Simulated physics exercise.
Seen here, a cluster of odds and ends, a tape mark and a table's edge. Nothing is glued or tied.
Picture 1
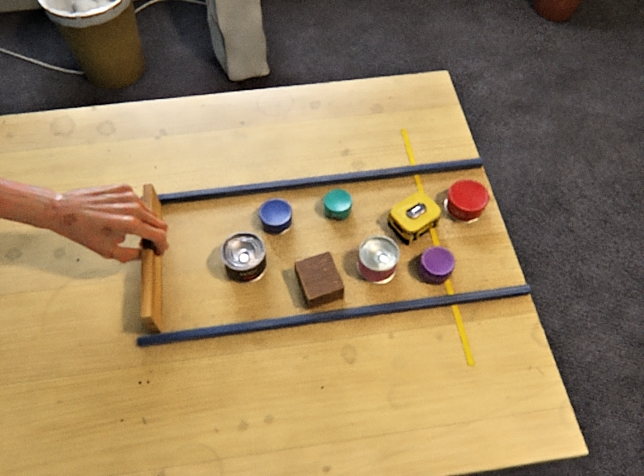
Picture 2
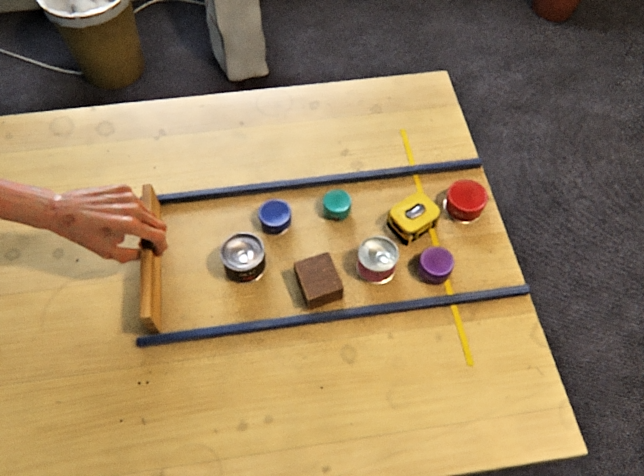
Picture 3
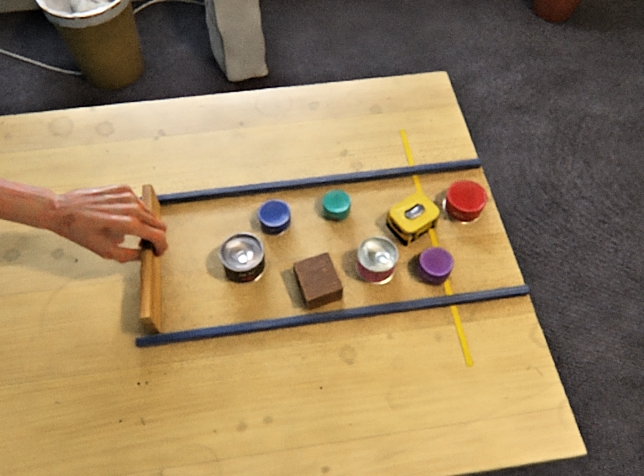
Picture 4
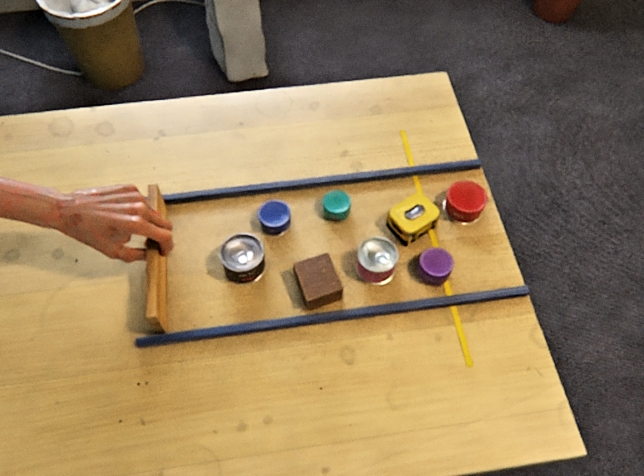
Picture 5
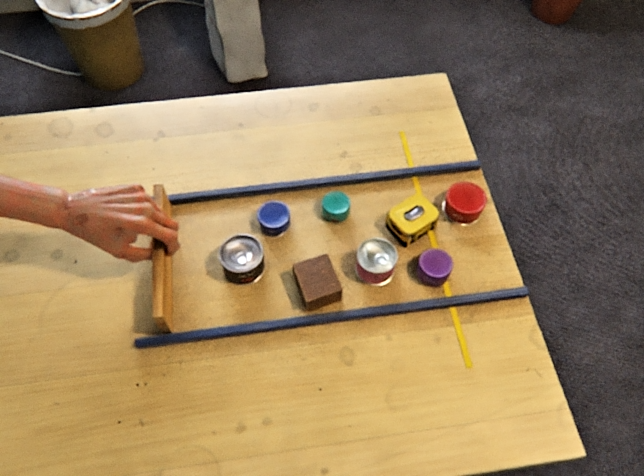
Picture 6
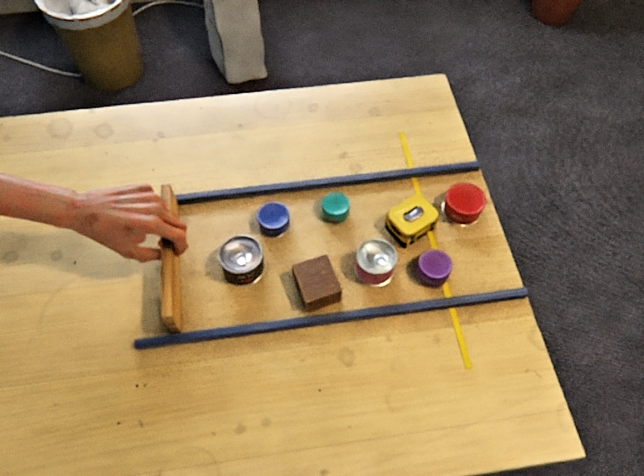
On a wooden table marked with yellow tape, a hand held a wooden board beside scattered tins, tubs and a brown block, then slid it slightly right between two dark rails without touching them.
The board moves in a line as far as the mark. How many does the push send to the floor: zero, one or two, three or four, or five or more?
Here the number that fall off is one or two.
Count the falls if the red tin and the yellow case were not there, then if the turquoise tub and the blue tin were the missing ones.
First 0, then 1.
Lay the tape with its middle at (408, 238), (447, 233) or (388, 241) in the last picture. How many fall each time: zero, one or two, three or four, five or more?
In that order: Zero; one or two; none at all.
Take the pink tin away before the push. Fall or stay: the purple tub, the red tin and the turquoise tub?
The purple tub holds on, the red tin falls, the turquoise tub remains up.
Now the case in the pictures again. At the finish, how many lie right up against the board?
It touches 3.
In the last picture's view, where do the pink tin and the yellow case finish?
Near (493, 245) and (478, 206).
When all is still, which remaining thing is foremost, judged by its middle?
That is the purple tub.
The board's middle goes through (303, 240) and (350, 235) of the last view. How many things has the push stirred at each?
By then 4, and 6.
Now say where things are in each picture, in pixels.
In the first picture, red tin (466, 201); purple tub (436, 266); yellow case (414, 217); board (152, 256); tape (433, 233).
In the second picture, purple tub (436, 266); black pot (244, 258).
In the third picture, yellow case (413, 218); blue tin (275, 218).
In the fourth picture, red tin (465, 203); turquoise tub (337, 206).
In the fifth picture, purple tub (434, 268); board (163, 256).
In the sixth picture, red tin (464, 205); purple tub (434, 269); yellow case (412, 221); board (171, 256); tape (431, 235).
Early on, none off yet; red tin at rest near (464, 205); purple tub at rest near (434, 269); yellow case at rest near (412, 221).
A while later, none off yet; red tin travelled a little near (482, 198); purple tub travelled well along near (490, 271); yellow case travelled about its own width near (446, 212).
Finally, the number that fall off is one or two; lost, red tin.
